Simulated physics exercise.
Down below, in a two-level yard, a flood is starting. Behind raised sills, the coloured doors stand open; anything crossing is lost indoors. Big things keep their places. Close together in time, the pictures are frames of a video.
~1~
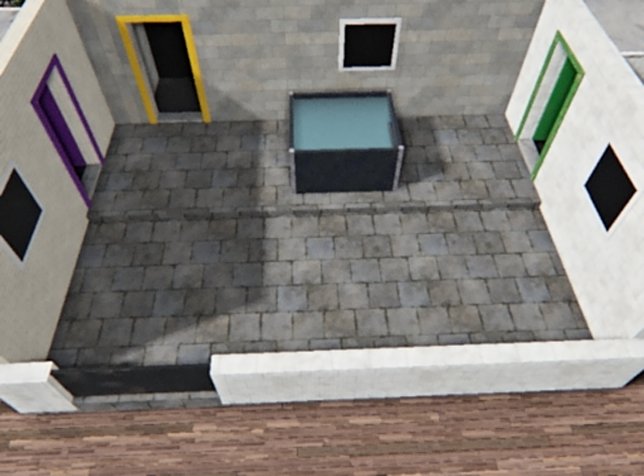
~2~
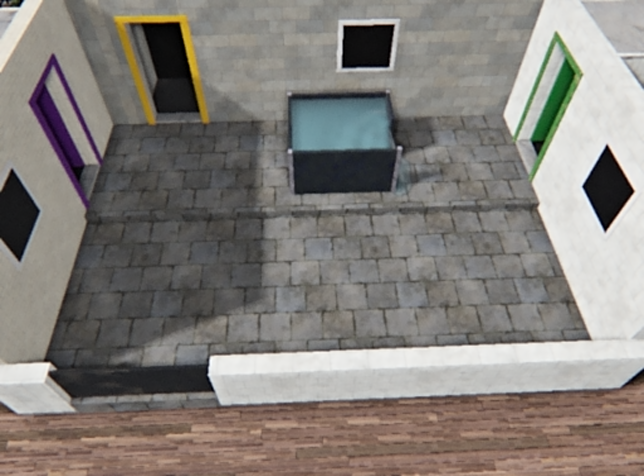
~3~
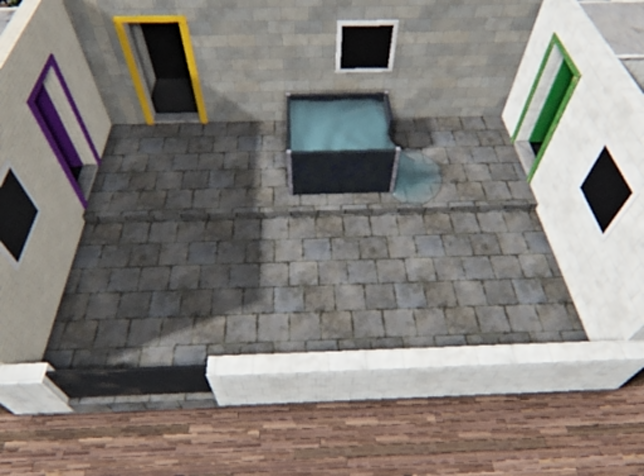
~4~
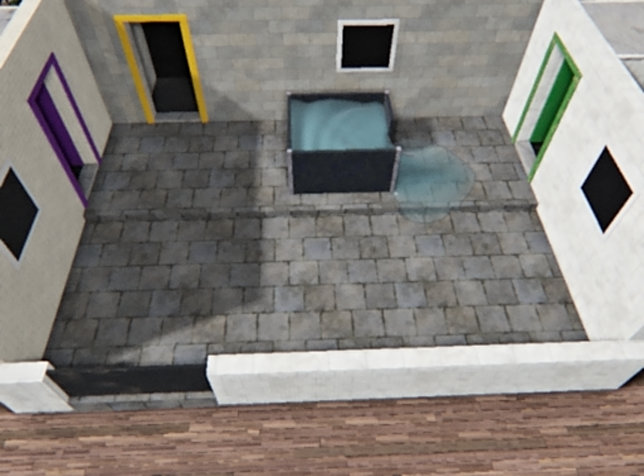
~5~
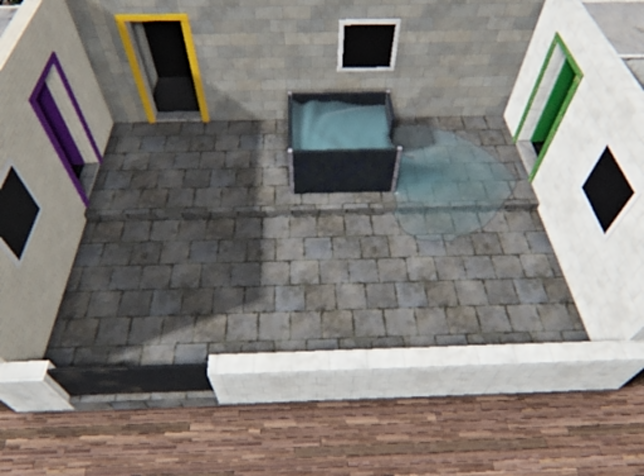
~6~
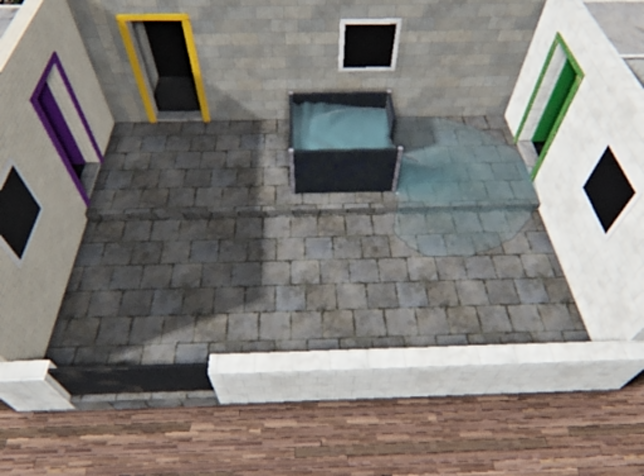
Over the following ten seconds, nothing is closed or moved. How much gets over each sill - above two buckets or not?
As I see it, yellow door: Never surpasses it. Green door: Surpasses it. Purple door: Never surpasses it.
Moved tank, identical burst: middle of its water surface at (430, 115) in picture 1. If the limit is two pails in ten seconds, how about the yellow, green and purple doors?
So here's how it goes: Yellow comes up short, green clears the threshold, and purple comes up short.
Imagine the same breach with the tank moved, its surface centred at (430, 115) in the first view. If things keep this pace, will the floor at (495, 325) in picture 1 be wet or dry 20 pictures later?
At that place: Wet.
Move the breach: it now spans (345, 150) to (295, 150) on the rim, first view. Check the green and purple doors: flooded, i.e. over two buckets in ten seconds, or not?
In brief, the green door remains below and the purple door remains below.
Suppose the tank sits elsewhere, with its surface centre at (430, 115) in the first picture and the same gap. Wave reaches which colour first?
The door in question is the green door.
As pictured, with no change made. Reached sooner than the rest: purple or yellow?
That's the yellow-painted one.
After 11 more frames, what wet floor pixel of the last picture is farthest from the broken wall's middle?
I'd say near (590, 365).
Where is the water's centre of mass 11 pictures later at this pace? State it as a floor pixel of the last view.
Somewhere around (405, 185) in the last view.
A moment on, water covers 25 % of the floor; the yellow door not reached, the green door over two buckets in, the purple door not reached.
Next, water covers 25 % of the floor; the yellow door not reached, the green door far over two buckets in, the purple door not reached.
Then, water covers 40 % of the floor; the yellow door not reached, the green door far over two buckets in, the purple door not reached.
Later, water covers 75 % of the floor; the yellow door wet at the sill, nothing in, the green door far over two buckets in, the purple door not reached.
In the end, water covers 85 % of the floor; the yellow door wet at the sill, nothing in, the green door far over two buckets in, the purple door wet at the sill, nothing in.
